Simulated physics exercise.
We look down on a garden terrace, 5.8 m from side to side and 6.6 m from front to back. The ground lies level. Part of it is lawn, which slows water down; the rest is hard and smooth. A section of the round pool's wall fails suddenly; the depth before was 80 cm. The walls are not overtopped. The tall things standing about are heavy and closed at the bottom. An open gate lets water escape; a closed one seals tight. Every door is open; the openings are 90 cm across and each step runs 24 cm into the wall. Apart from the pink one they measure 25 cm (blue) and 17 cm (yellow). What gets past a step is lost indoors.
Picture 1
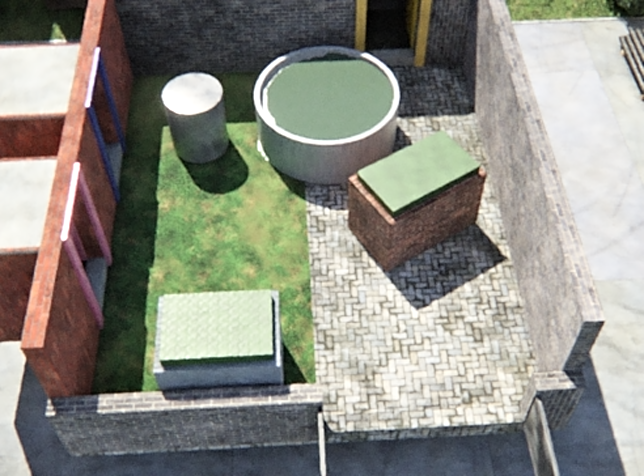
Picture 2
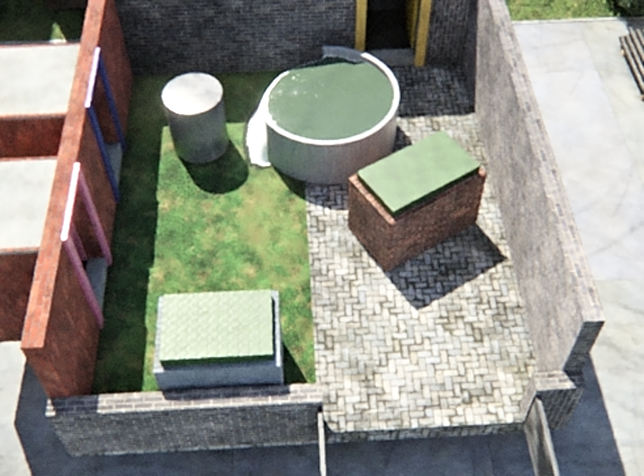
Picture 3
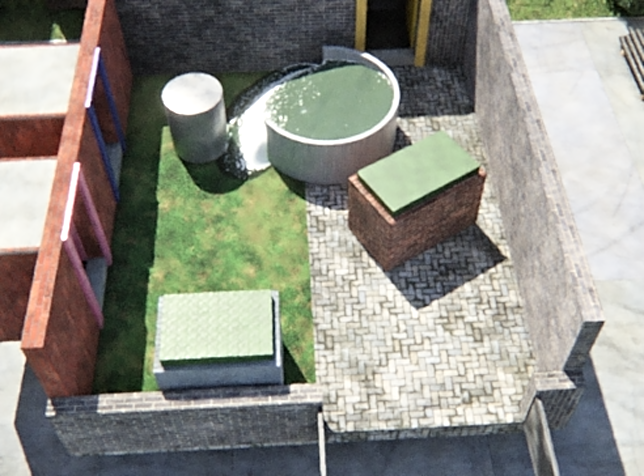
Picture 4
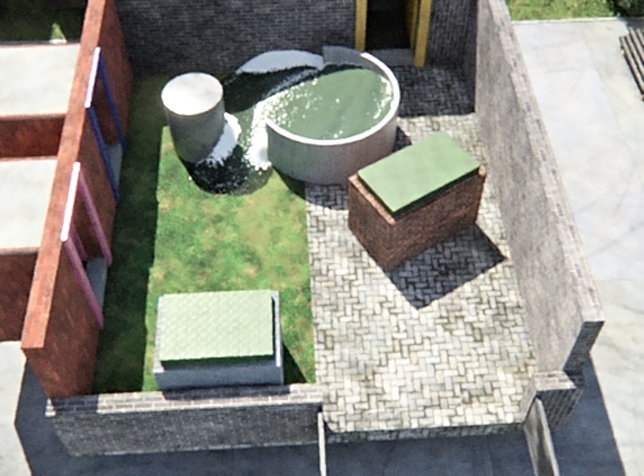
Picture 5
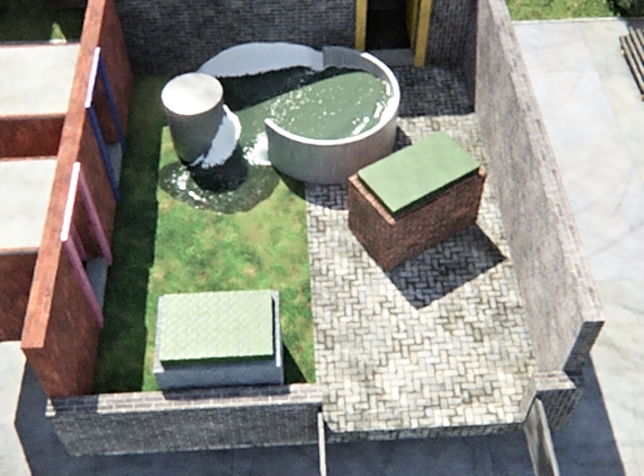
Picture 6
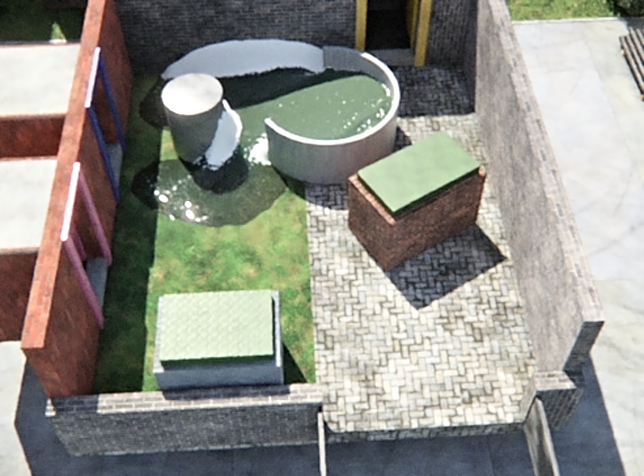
Water pouring from a broken round pool in a walled garden, spreading left across the lawn and around a pale cylinder.
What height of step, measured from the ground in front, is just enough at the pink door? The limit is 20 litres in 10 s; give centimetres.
Close to 11 cm is just enough.
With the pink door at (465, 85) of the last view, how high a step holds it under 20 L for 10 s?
About 10.0 cm.
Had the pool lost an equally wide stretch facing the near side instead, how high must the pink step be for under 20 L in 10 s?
About 20 cm.
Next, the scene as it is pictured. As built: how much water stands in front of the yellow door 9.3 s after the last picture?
About 2.5 cm.
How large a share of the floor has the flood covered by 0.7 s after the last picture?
Near 35 per cent is wet.
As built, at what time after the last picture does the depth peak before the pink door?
At about 5.5 s.
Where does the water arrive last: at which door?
The pink one.
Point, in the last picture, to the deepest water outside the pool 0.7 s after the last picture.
Near (144, 80).
Then, 0.7 s after the last picture water covers 35 % of the floor, deepest (68 cm) near (144, 80); it has not reached the pink door.
Then, 2.3 s after the last picture water covers 55 % of the floor, deepest (31 cm) near (215, 113); 16 cm at the pink door, 0 litres in over its 22 cm step.
Then, 9.3 s after the last picture water covers 100 % of the floor, deepest (14 cm) near (131, 102); 8 cm at the pink door, 0 litres in over its 22 cm step.
At the pink door as built, the water peaked near 17 cm, 5.5 s after the last picture.
Run again over the same 10 s with other heights there, 33 litres in over 9.5 cm, 9 litres over 13 cm. The limit of 20 litres is kept from about 11 cm up.
